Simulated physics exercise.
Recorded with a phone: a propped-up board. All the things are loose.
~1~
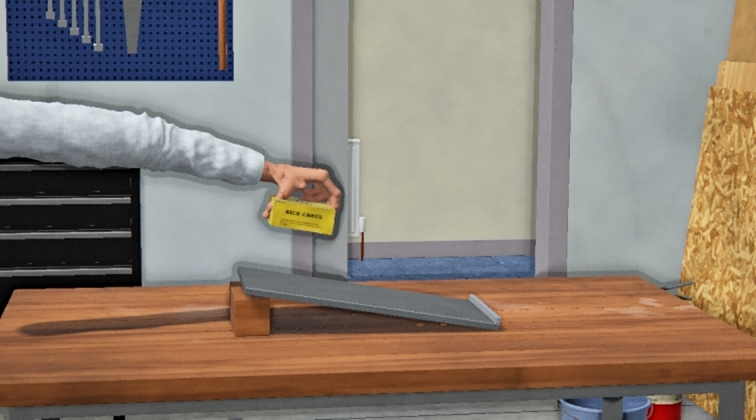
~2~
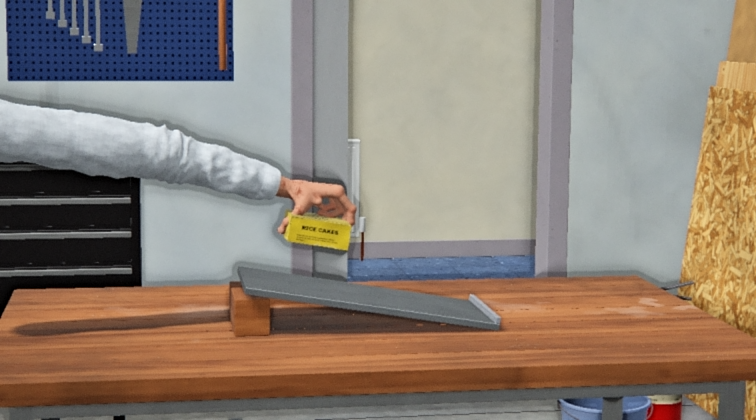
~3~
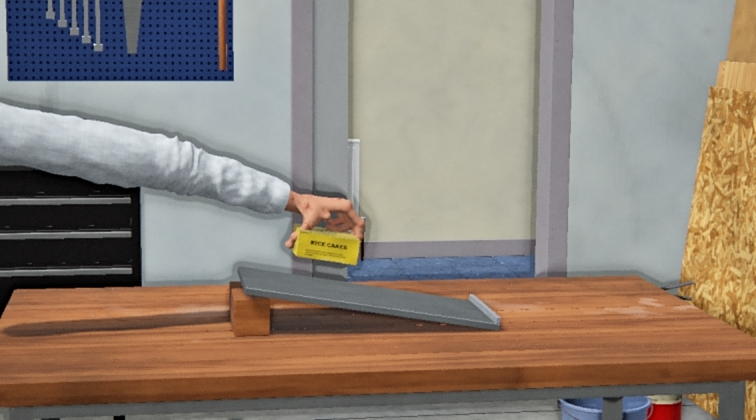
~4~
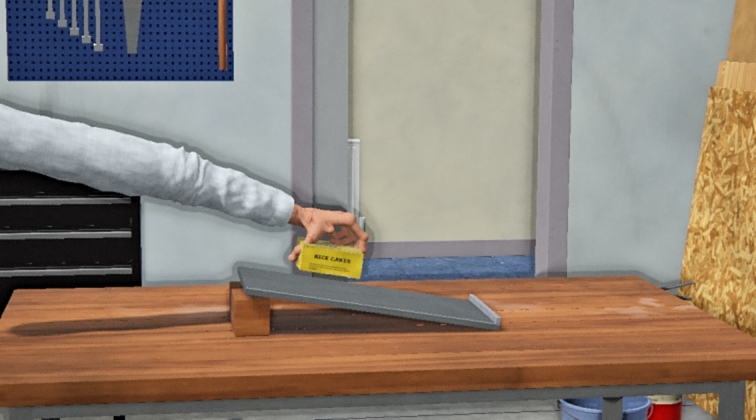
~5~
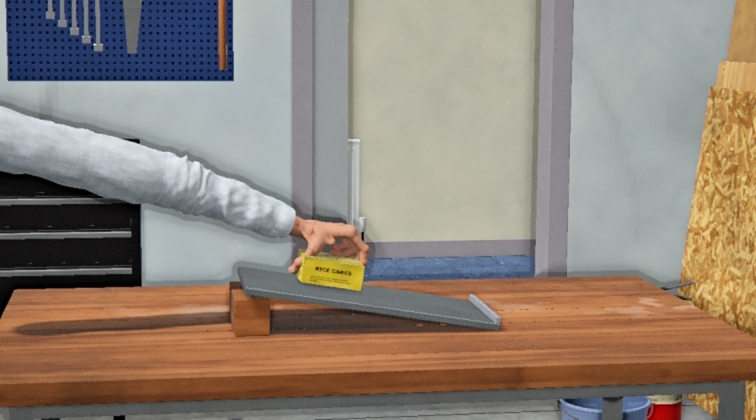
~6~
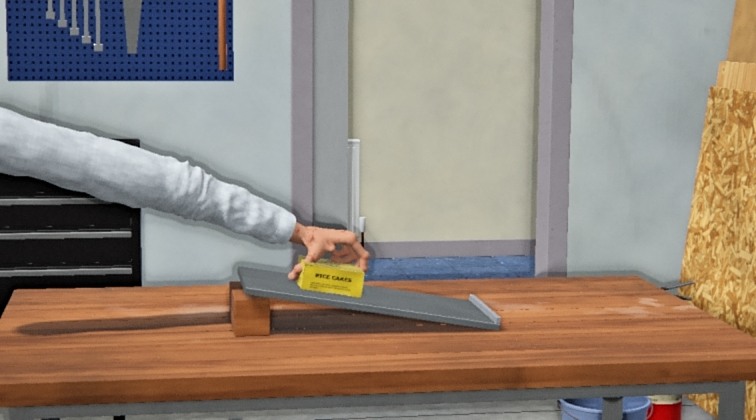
On a wooden workbench in a workshop, a hand in a pale sleeve carries a yellow packet down and slightly right to a propped-up gray board, setting it on the sloping surface and keeping its fingers around it.
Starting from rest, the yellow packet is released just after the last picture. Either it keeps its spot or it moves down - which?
Watch - it holds still on that slope.
Then, 0.20 s past the last view, nothing moves.
Then, 0.50 s past the last view, yellow packet resting near (330, 276).
Finally, it is still in place. Final places as the last picture's camera would see them, yellow packet near (330, 276). The yellow packet remains at rest.
